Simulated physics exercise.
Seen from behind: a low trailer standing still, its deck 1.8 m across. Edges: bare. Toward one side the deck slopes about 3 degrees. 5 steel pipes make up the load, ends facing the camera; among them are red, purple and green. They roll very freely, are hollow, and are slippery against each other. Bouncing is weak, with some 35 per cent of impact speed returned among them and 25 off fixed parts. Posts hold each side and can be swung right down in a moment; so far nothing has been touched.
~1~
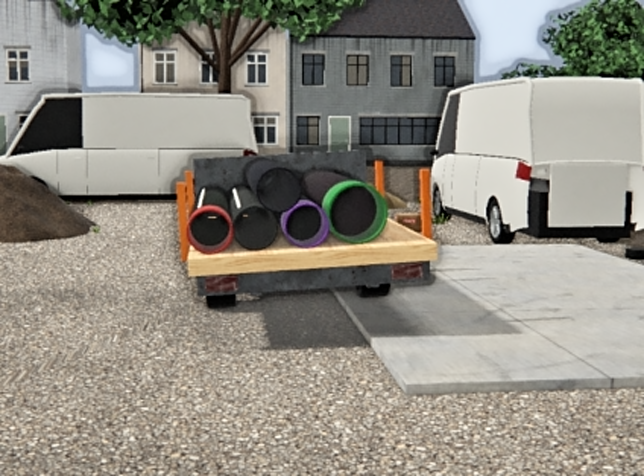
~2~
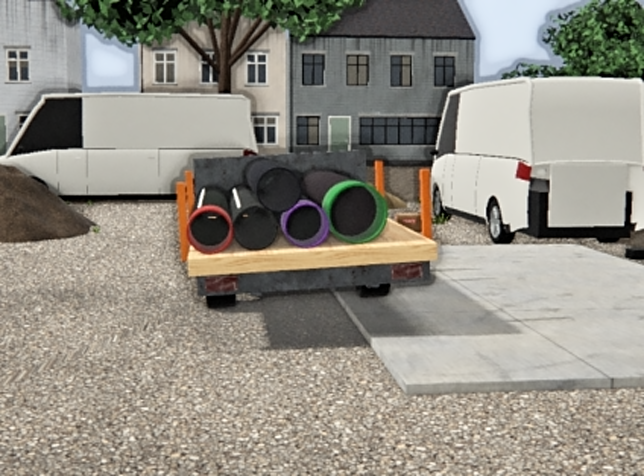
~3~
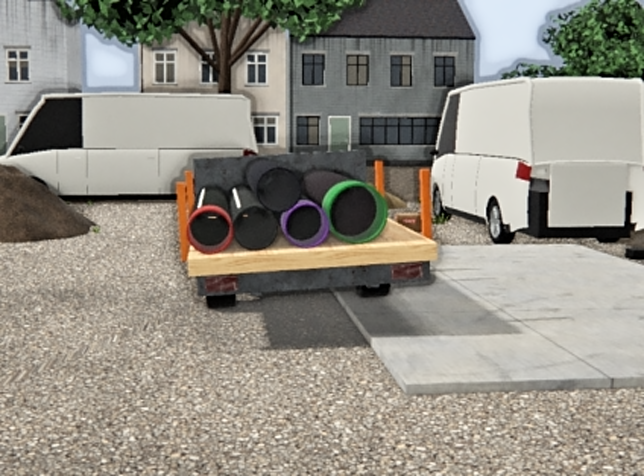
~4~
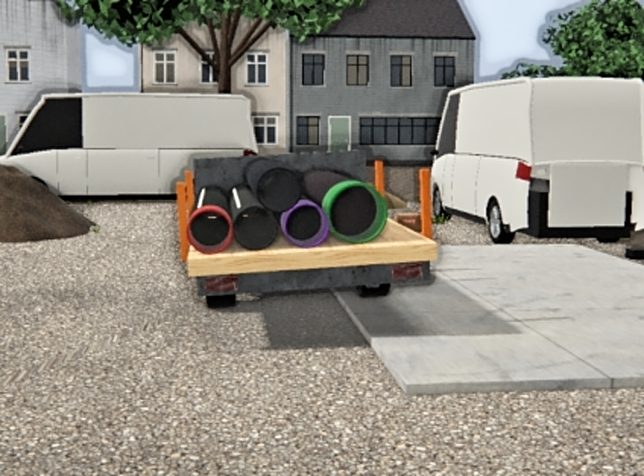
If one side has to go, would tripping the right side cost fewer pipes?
Yes.
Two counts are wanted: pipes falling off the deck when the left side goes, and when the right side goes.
Left case: 5. Right case: 0.
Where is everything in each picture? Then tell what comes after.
Red (210, 232), purple (307, 226), green (359, 214); the deck slopes 3° down to the left; 4 of the 5 make up the bottom layer; at rest, in the first frame.
Red (210, 232), purple (307, 226), green (359, 214); rims, left none, right none; at rest, in the second frame.
Red (210, 232), purple (307, 226), green (359, 214); side tops at (181, 188) and (425, 175); at rest, in the third frame.
Red (210, 232), purple (307, 226), green (359, 214); all still, in the fourth frame.
Side on the left freed, after 2.2 s, red is down on the left; purple is on the deck, 60 cm from the left edge, rolling left; green is on the deck, 75 cm from the right edge, rolling left; 2 off so far.
Side on the left freed, at the end, red is down on the left; purple is on the ground to the left; green is down on the left; 5 off so far.
Side on the right freed, after 0.7 s, red is on the deck, 15 cm from the left edge; purple is on the deck, 85 cm from the left edge; green is on the deck, 55 cm from the right edge; 0 off so far.
Side on the right freed, at the end, red is on the deck, 15 cm from the left edge; purple is on the deck, 85 cm from the left edge; green is on the deck, 55 cm from the right edge; 0 off so far.
